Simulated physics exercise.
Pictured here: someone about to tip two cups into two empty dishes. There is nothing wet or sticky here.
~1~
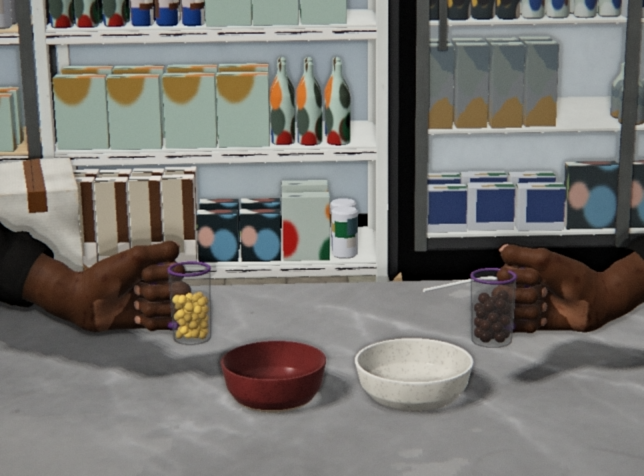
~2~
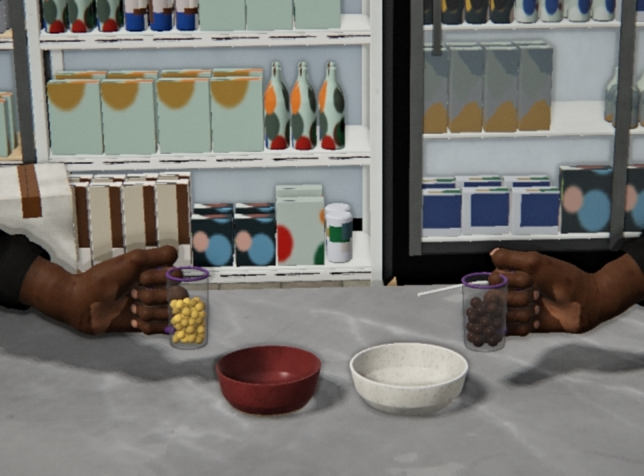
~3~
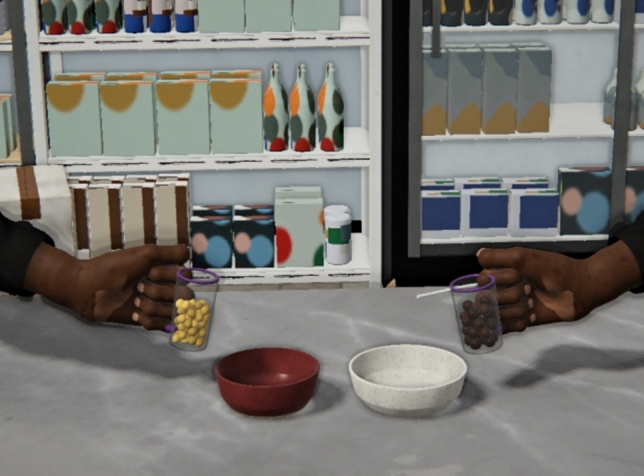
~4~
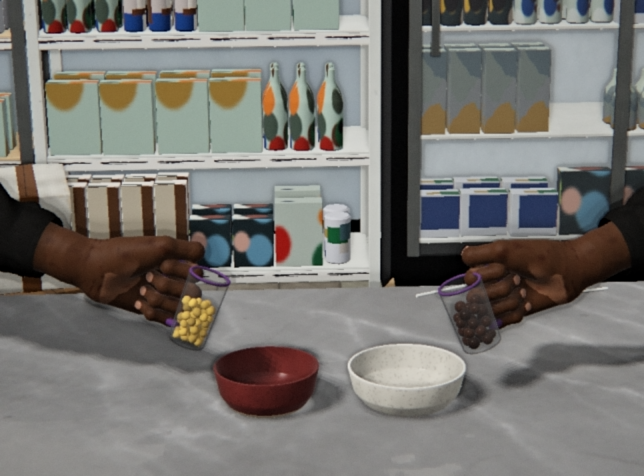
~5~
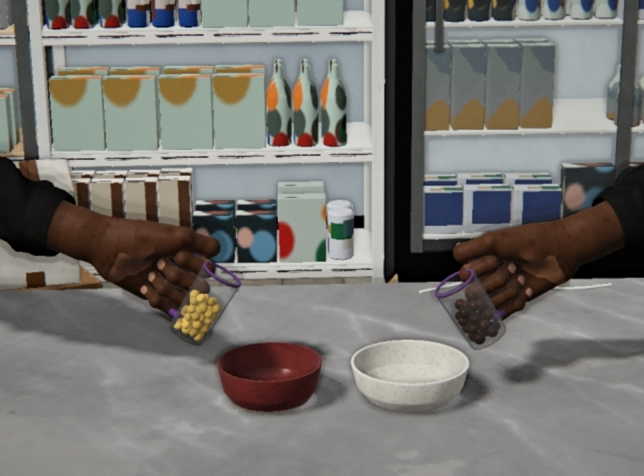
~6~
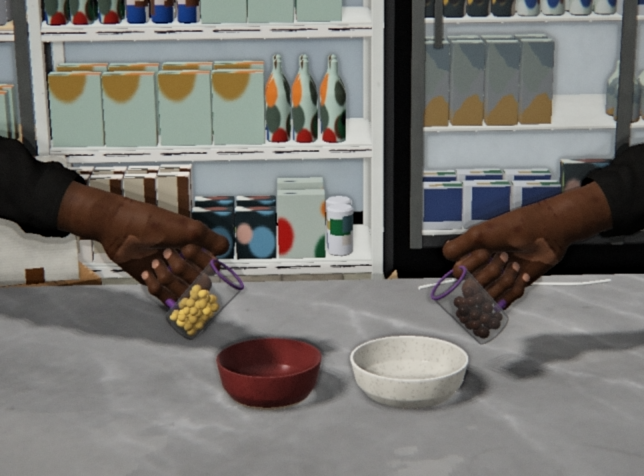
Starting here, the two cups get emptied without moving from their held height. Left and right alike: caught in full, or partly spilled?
As I see it, left dish does not spill; right dish does not spill.
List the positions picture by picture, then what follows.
The first frame shows left dish near (273, 384), empty; left cup near (191, 304), holding puffed corn balls, just above its dish; right dish near (420, 387), empty; right cup near (493, 308), holding chocolate balls, just above its dish.
The second frame shows left cup near (188, 309), upright; right cup near (485, 313), upright.
The third frame shows left cup near (193, 310), tipped 10°; right cup near (478, 315), tipped 10°.
The fourth frame shows left cup near (198, 309), tipped 21°; right cup near (471, 314), tipped 21°.
The fifth frame shows left cup near (204, 305), tipped 32°; right cup near (471, 310), tipped 32°.
The sixth frame shows left dish near (269, 382); left cup near (204, 301), tipped 42°; right dish near (415, 384); right cup near (471, 306), tipped 42°.
Then, 0.30 s on from there, left, the whole lot still in the cup; right, the whole lot still in the cup.
Then, 0.69 s on from there, left, the whole lot still in the cup; right, the whole lot still in the cup.
Then, 1.10 s on from there, left, all but a few still in the cup, only a few in the dish, only a few in the air; right, near a third still in the cup, near half in the dish, a little in the air.
In the end, left, the whole lot in the dish, none at all outside the dish; right, the whole lot in the dish, none at all outside the dish.
